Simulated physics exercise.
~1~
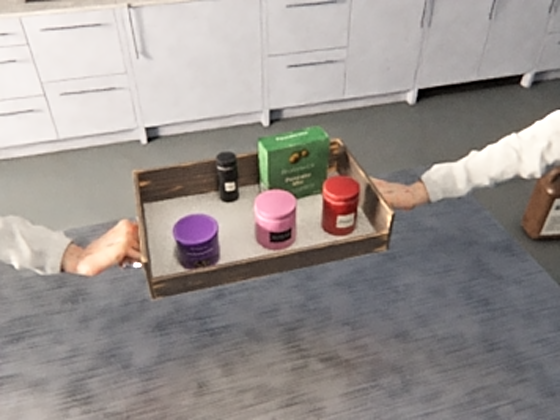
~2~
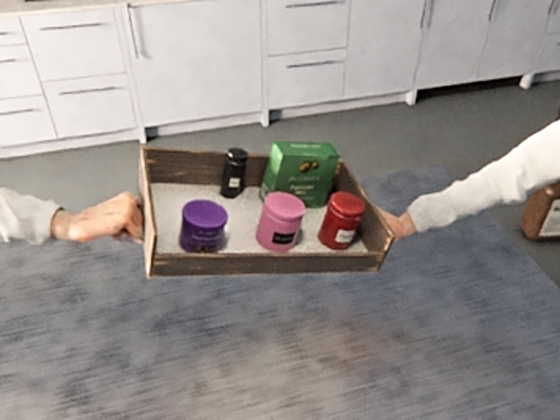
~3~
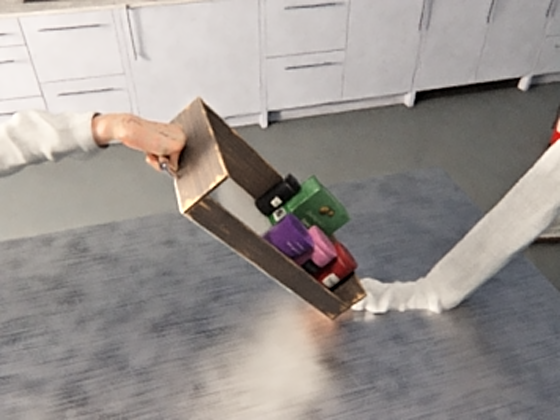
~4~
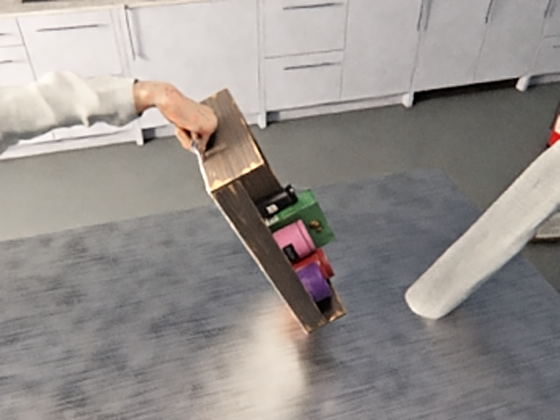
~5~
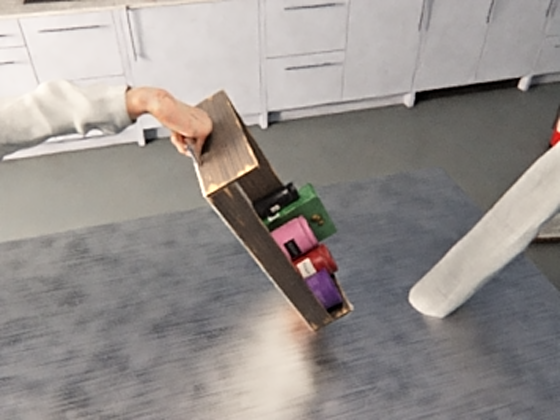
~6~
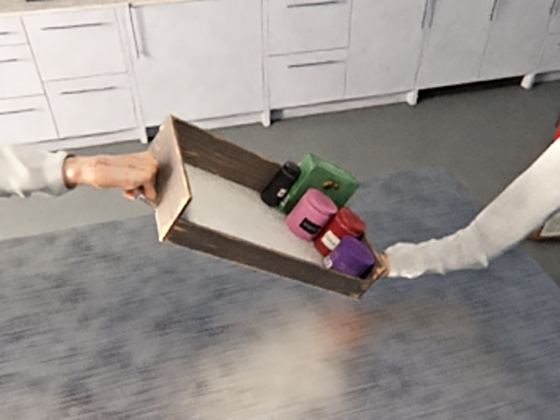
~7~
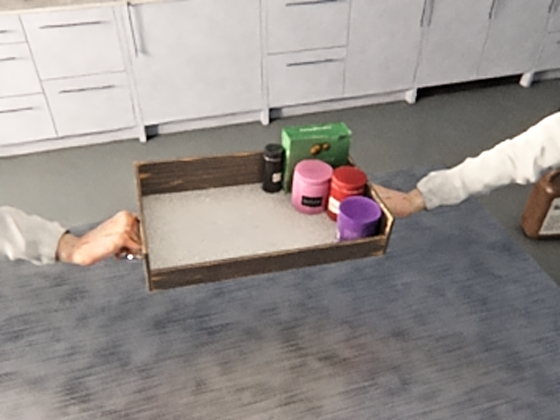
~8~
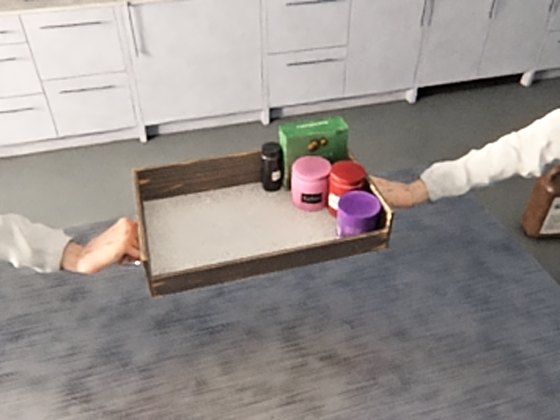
At the start, two hands hold a shallow wooden crate nearly level, with a purple tin, a pink jar and a red jar along the front and a black shaker and a green packet behind. The crate then tips steeply, its right side going down, and the items bunch toward the low end. The right hand comes away while the left hand holds the raised end, and the purple tin ends up lowest. The right hand takes hold again as the crate swings back to level. It ends with all five items upright inside, gathered toward the right, leaving the left side empty.
